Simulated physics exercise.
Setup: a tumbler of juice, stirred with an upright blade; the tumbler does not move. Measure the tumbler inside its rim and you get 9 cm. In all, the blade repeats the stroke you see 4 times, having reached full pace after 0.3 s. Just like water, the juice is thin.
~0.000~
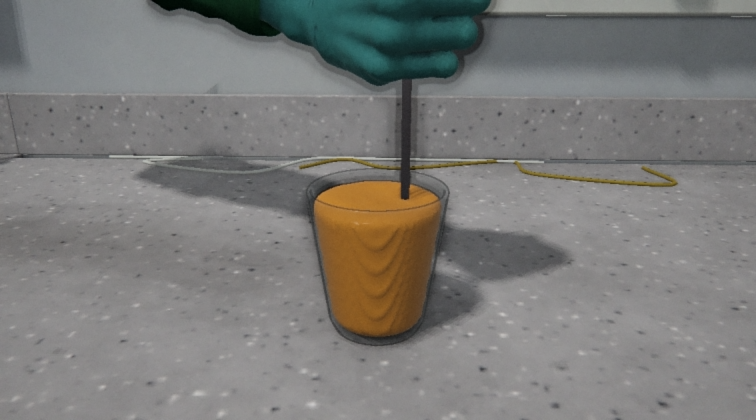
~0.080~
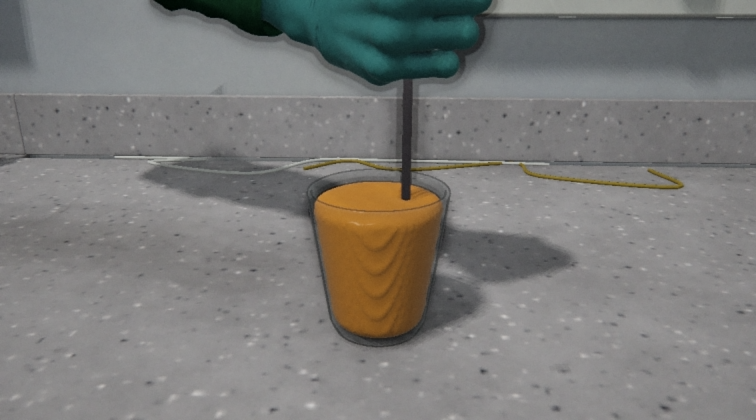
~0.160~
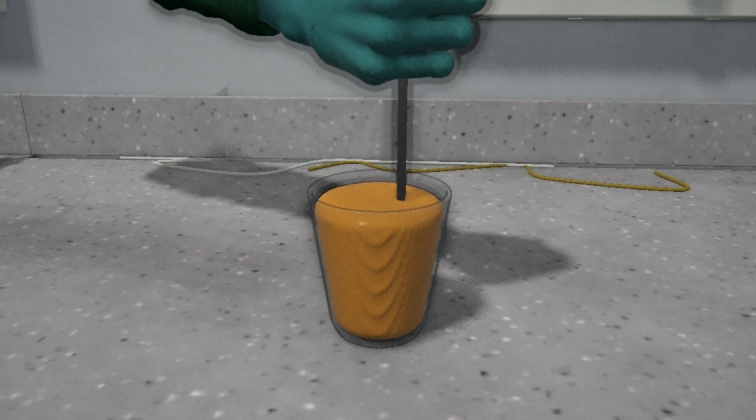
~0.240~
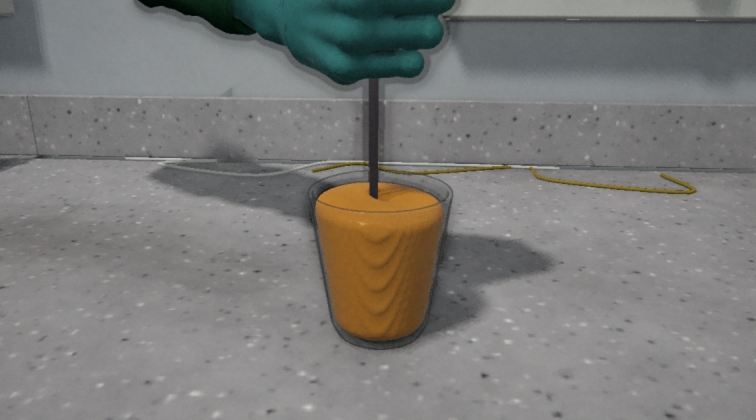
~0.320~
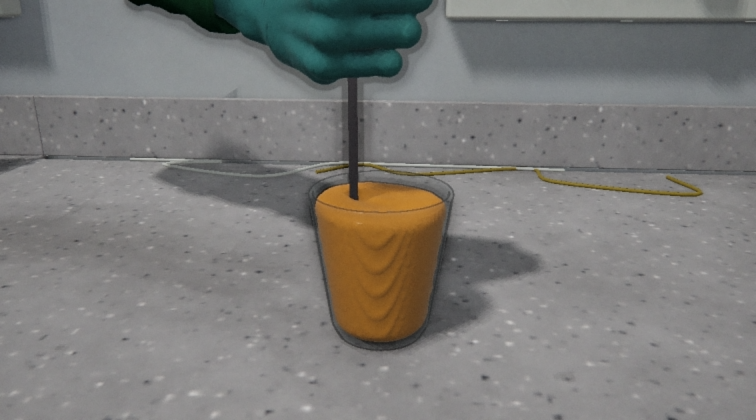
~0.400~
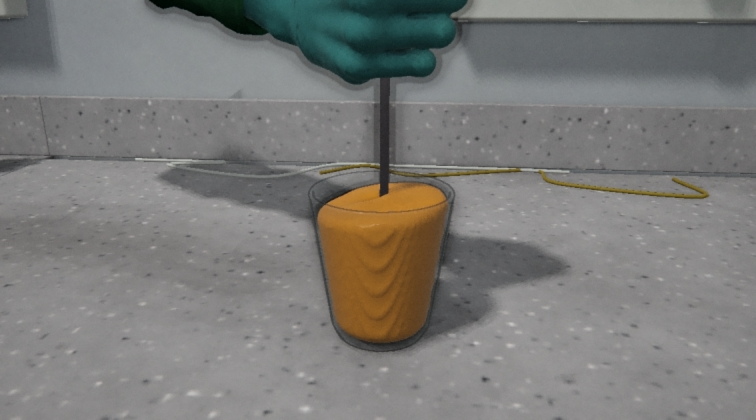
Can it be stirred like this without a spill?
Ends up sloppy.
Then, 0.71 s in, 0 ml is over the rim.
Then, 1.02 s in, 3 ml is over the rim.
Then, 1.33 s in, 10 ml is over the rim.
Then, 1.64 s in, 14 ml is over the rim.
Finally, 14 ml is over the rim.
